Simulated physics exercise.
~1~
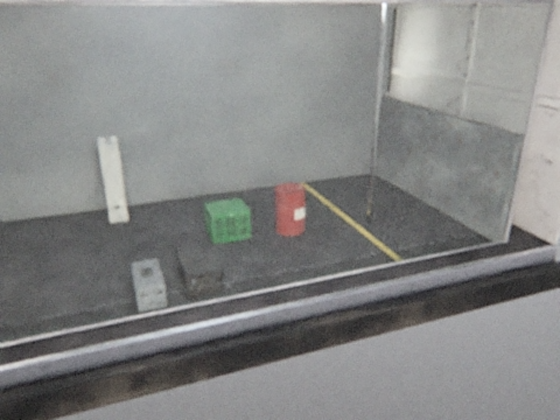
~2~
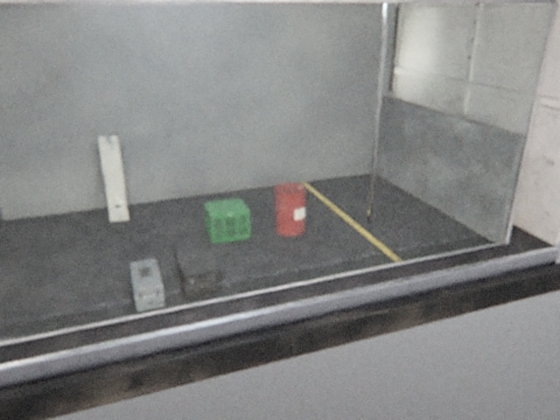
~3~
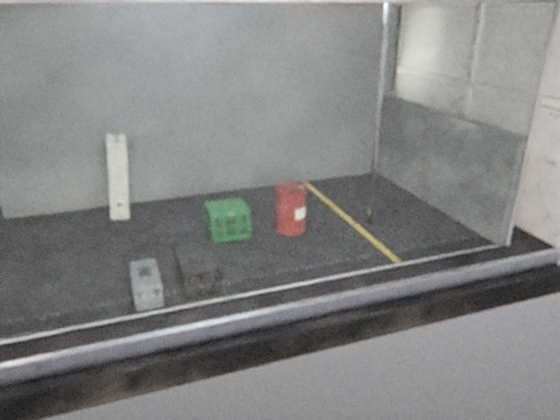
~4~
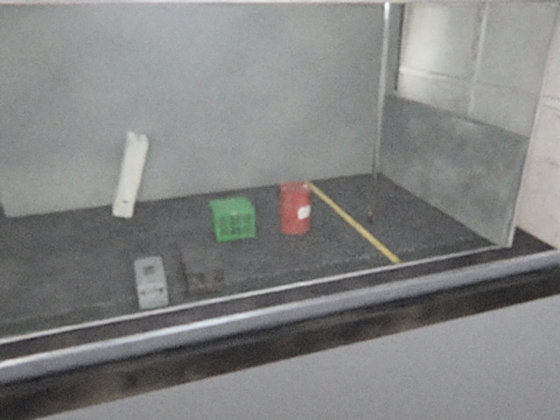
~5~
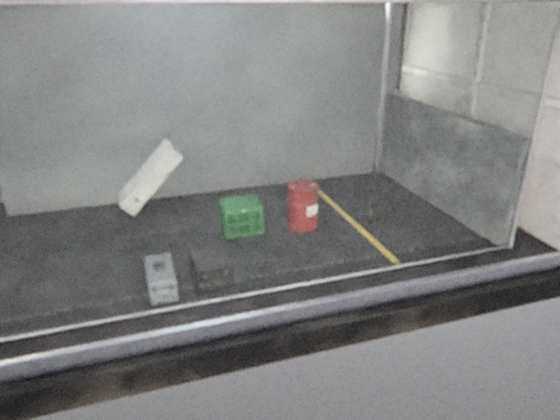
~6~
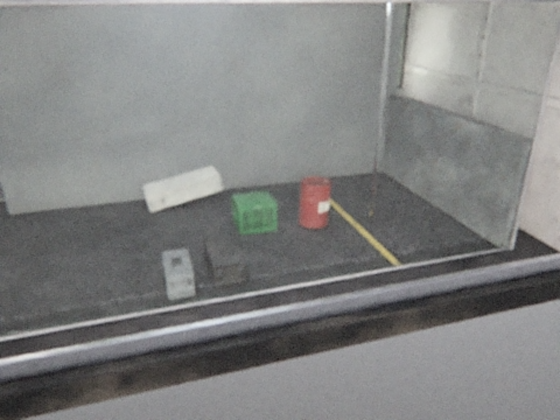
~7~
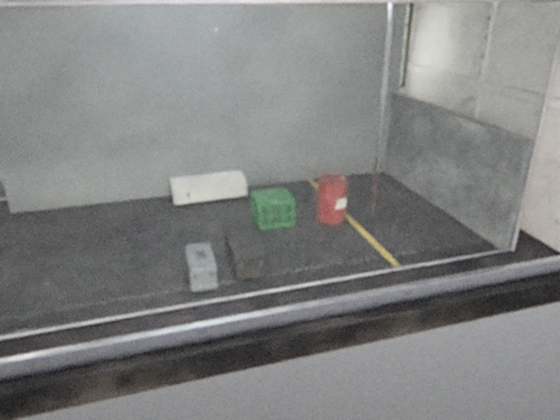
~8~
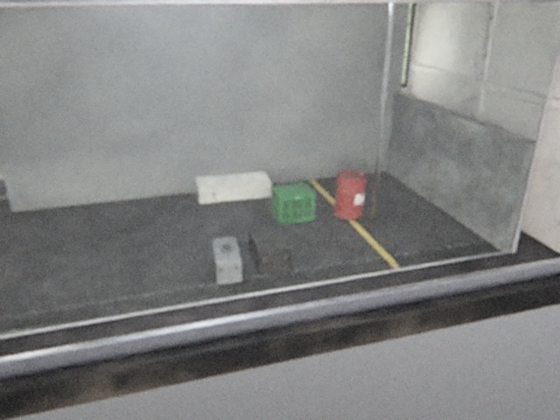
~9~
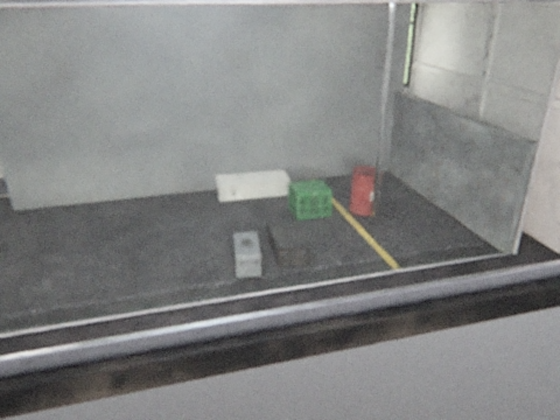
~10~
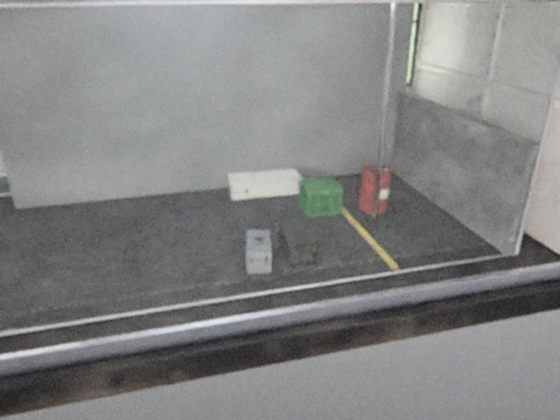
A wide grey bay with a dark floor is seen from the front and slightly above, the view drifting a little sideways. A tall white box stands upright at the left near the back wall, with a green crate and an upright red drum near the middle, grey and black toolboxes in front, and a yellow line to the right. The white box leans right and topples onto its side as the other things start sliding right. All slide on together, and the drum crosses the line still upright. The crate, white box and both toolboxes end short of it.
